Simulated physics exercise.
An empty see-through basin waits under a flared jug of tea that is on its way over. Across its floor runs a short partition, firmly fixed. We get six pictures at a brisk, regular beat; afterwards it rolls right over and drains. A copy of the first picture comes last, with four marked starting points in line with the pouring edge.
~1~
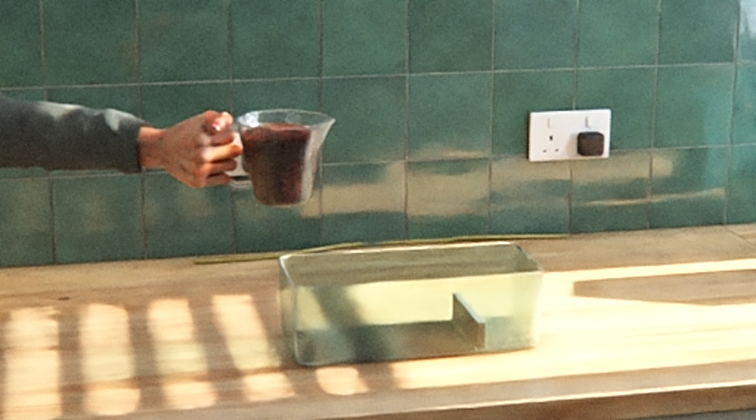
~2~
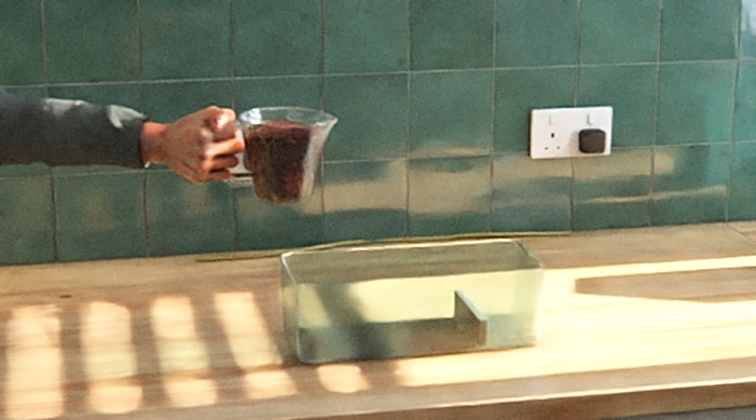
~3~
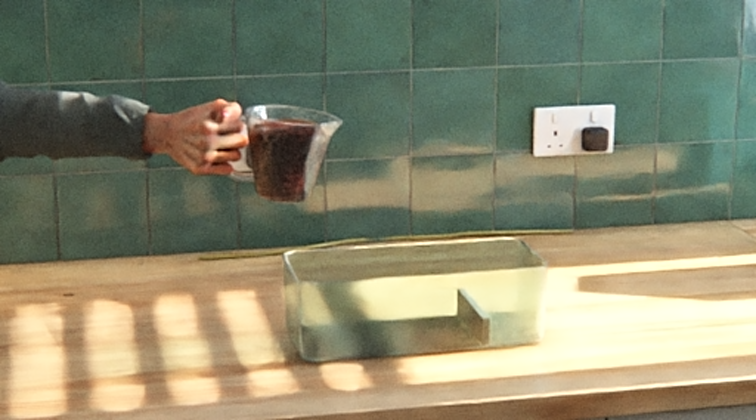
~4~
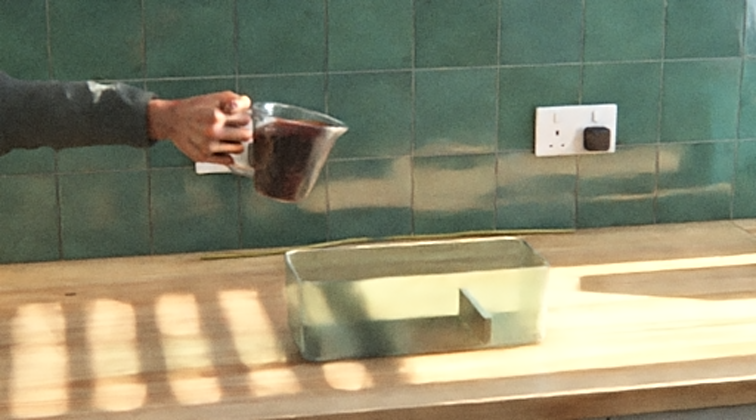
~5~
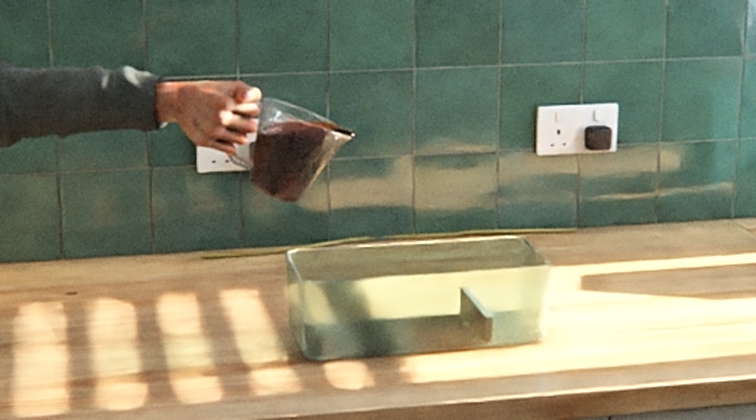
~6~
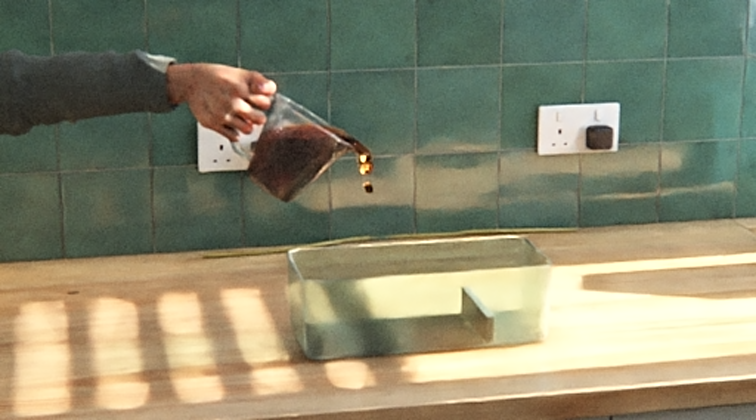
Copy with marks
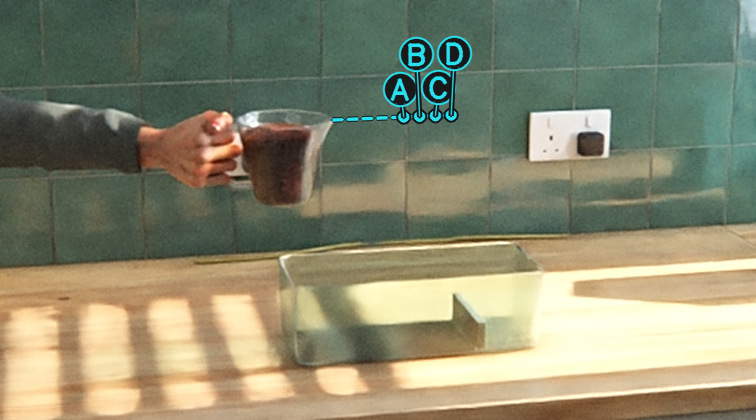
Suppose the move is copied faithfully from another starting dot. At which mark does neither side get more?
Dot B does it best.
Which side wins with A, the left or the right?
The left one.
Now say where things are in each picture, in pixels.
Upright, lip at (333, 120); basin from (294, 365) to (537, 346); top of the wall at (468, 306); nothing has left yet.
Upright, lip at (336, 118); nothing has left yet.
Tipped about 6°, lip at (341, 121); nothing has left yet.
Tipped about 13°, lip at (346, 127); nothing has left yet.
Tipped about 23°, lip at (351, 136); tea is over the lip, down to (351, 136).
Tipped about 35°, lip at (354, 148); tea is over the lip, down to (368, 190).
On the marked copy, A at (403, 117); B at (419, 116); C at (435, 115); D at (451, 115).
If A is chosen, about 77 % ends left of the wall and 21 % right of it.
If B is chosen, about 48 % ends left of the wall and 50 % right of it.
If C is chosen, about 35 % ends left of the wall and 63 % right of it.
If D is chosen, about 36 % ends left of the wall and 60 % right of it; 3 % is lost outside.
